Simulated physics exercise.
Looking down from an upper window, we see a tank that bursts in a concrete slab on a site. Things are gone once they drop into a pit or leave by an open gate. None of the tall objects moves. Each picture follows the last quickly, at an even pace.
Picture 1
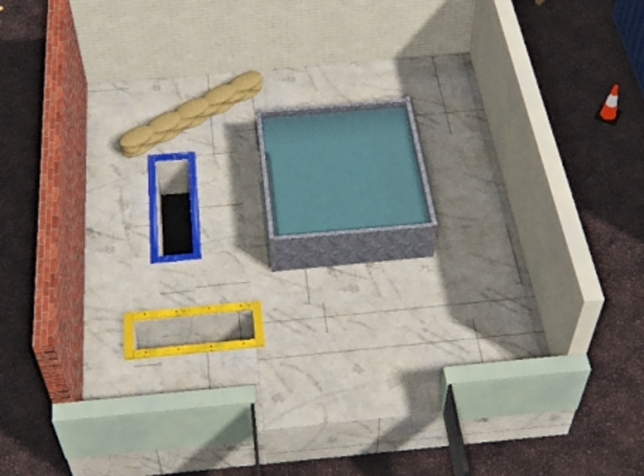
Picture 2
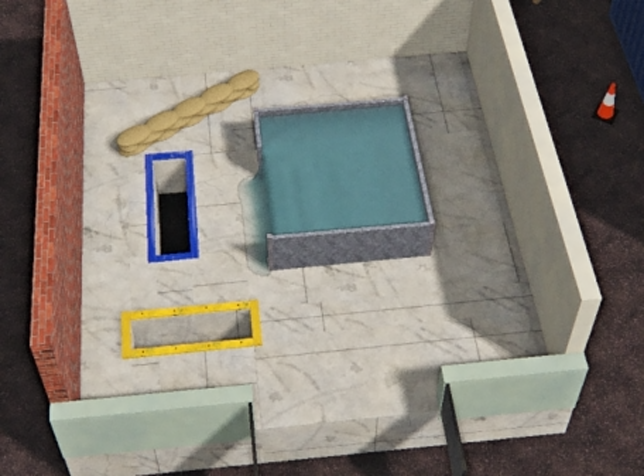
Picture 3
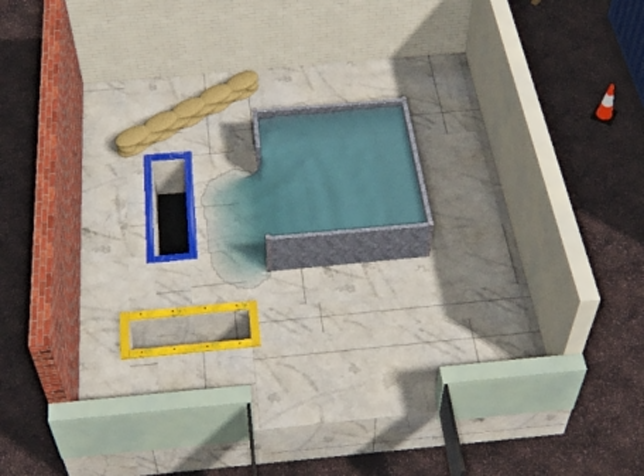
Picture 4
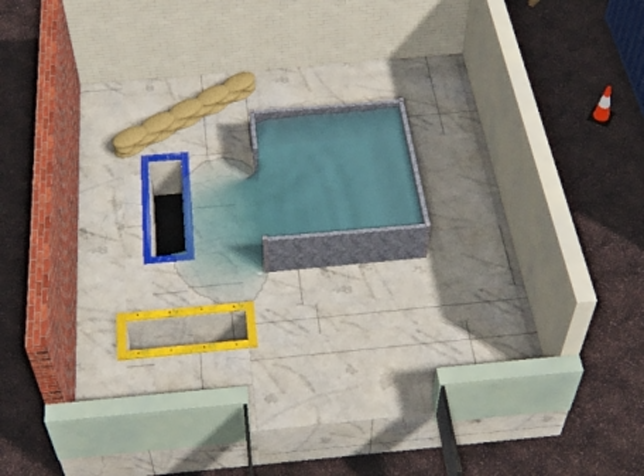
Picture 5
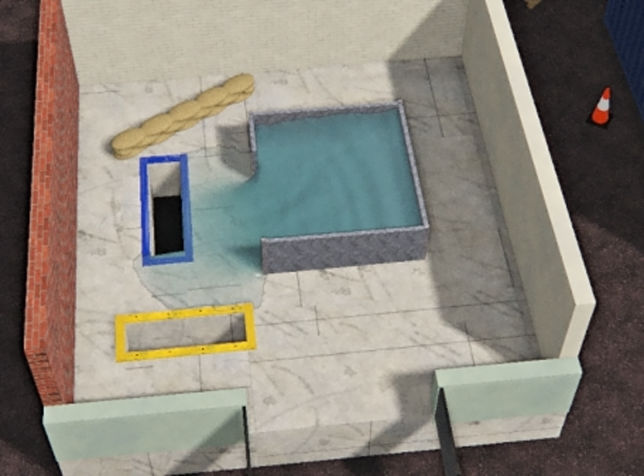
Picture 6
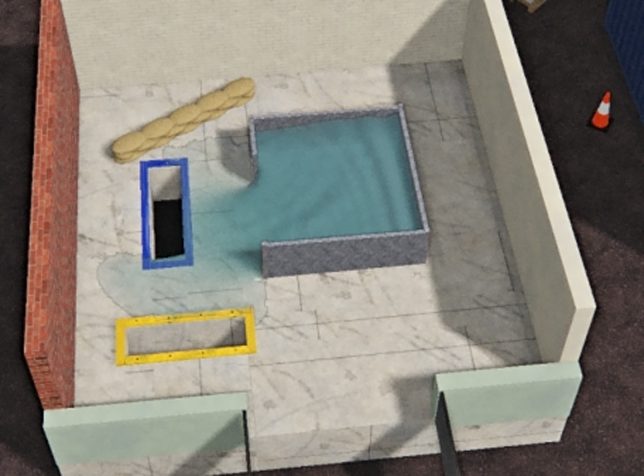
Water breaks out through the left side of a square grey-walled tank, seen from high above on a pale, marble-patterned slab enclosed by brick and cream walls. Left of the tank lie a lumpy tan roll, a blue-framed pit and a yellow-framed pit, with an orange cone outside at right. The teal sheet spreads left, reaches around the blue frame's lower end and thins, while the view shifts very slightly.
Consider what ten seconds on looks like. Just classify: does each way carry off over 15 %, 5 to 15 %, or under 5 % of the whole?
The gate carries off under 5 %; the blue pit carries off over 15 %; the yellow pit carries off 5 to 15 %.
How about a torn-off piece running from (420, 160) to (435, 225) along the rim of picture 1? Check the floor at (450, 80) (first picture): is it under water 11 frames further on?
Submerged.
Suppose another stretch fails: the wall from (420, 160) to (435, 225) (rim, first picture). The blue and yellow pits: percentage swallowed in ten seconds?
Blue 15 %, yellow 4 %.
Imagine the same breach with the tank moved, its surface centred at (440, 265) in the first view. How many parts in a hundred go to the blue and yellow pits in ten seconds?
I'd say the blue pit takes 20 % while the yellow pit takes 25 %.
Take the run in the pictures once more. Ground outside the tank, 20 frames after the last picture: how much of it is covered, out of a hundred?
Close to 30 %.
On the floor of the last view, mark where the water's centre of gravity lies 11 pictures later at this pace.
Around pixel (283, 229).
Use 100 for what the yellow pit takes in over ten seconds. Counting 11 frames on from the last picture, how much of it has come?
Share by then: About 45 in a hundred.
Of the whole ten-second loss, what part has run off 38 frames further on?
That comes to 85 per cent, as I work it out.
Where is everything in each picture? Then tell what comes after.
In the first picture, the tank at (343, 169) is whole and still.
In the second picture, the front is at (262, 270), out from the gap at (268, 211).
In the third picture, the front is at (244, 283), out from the gap at (266, 214).
In the fourth picture, the front is at (184, 185), out from the gap at (263, 215).
In the fifth picture, water pours out at (262, 218) and has run to (150, 283).
In the sixth picture, the front is at (108, 284), out from the gap at (263, 222).
A moment on, water covers 15 % of the floor; the gate 0 %, the blue pit 14 %, the yellow pit 1 %.
Next, water covers 20 % of the floor; the gate 0 %, the blue pit 25 %, the yellow pit 4 %.
Then, water covers 30 % of the floor; the gate 0 %, the blue pit 37 %, the yellow pit 7 %.
Later, water covers 55 % of the floor; the gate 0 %, the blue pit 49 %, the yellow pit 9 %.
In the end, water covers 70 % of the floor; the gate 1 %, the blue pit 58 %, the yellow pit 10 %.
